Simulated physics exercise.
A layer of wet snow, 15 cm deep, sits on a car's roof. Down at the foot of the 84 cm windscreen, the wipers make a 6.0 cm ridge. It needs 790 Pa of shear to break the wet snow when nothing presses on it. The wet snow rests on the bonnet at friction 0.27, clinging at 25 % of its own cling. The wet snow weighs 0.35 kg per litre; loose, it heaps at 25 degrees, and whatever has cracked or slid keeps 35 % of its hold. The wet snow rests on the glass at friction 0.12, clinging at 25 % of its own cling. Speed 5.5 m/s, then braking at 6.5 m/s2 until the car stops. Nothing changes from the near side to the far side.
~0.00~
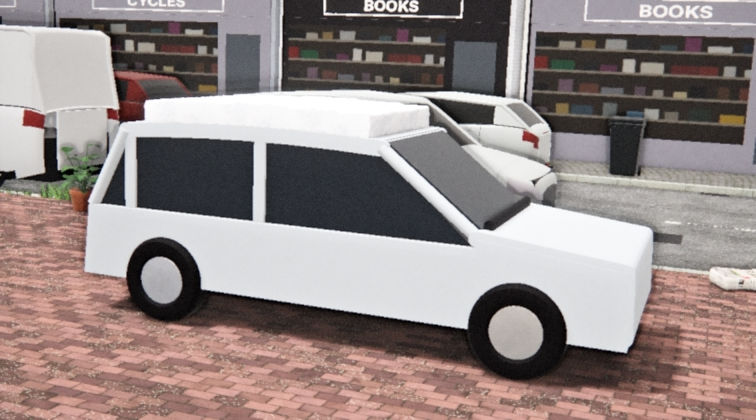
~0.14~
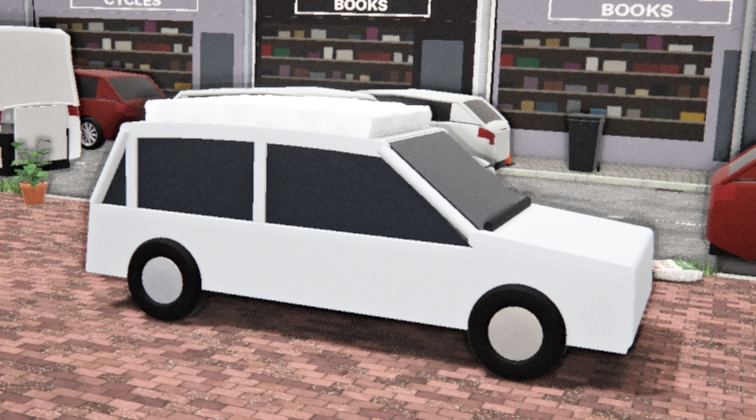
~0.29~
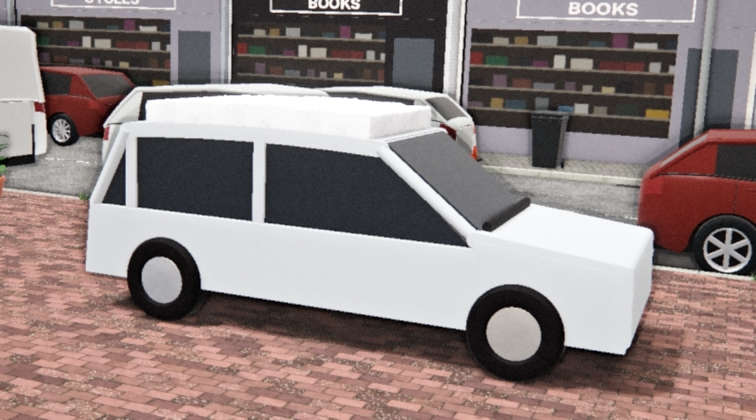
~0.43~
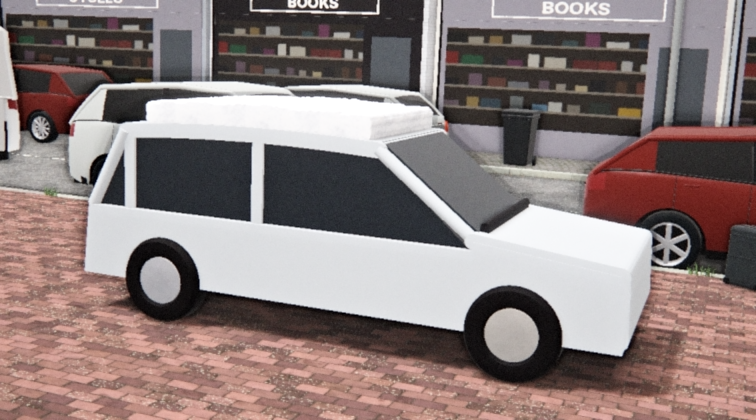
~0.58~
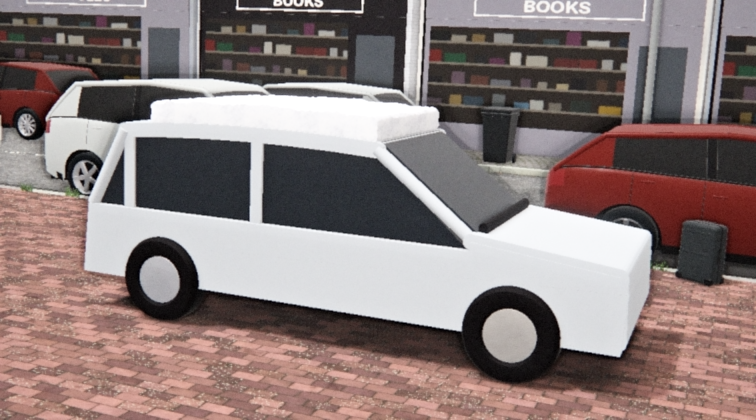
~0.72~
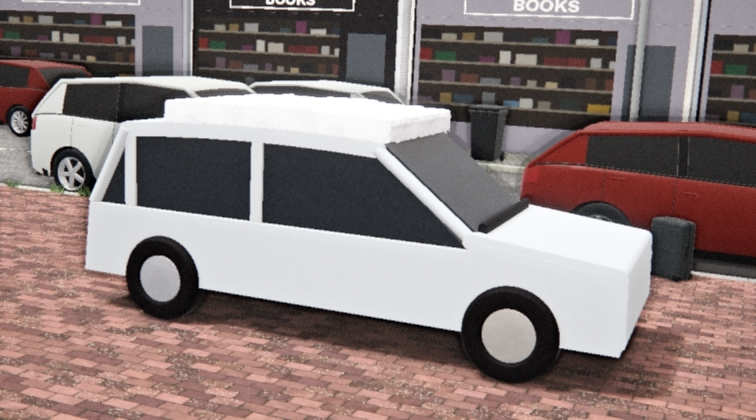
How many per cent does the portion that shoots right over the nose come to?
It comes to roughly 3 per cent.
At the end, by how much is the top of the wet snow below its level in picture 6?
Roughly 0 cm.
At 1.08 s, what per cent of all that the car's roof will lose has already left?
My estimate: Some 70 per cent.
After 1.08 s, 71 % of the snow is on the roof, 27 % on the glass, 2 % on the bonnet and none has gone off the nose.
After 1.50 s, 57 % of the snow is on the roof, 22 % on the glass, 20 % on the bonnet and none has gone off the nose.
After 1.92 s, 57 % of the snow is on the roof, 21 % on the glass, 19 % on the bonnet and 3 % has gone off the nose.
After 2.35 s, 57 % of the snow is on the roof, 20 % on the glass, 21 % on the bonnet and 3 % has gone off the nose.
After 3.00 s, 57 % of the snow is on the roof, 20 % on the glass, 21 % on the bonnet and 3 % has gone off the nose.
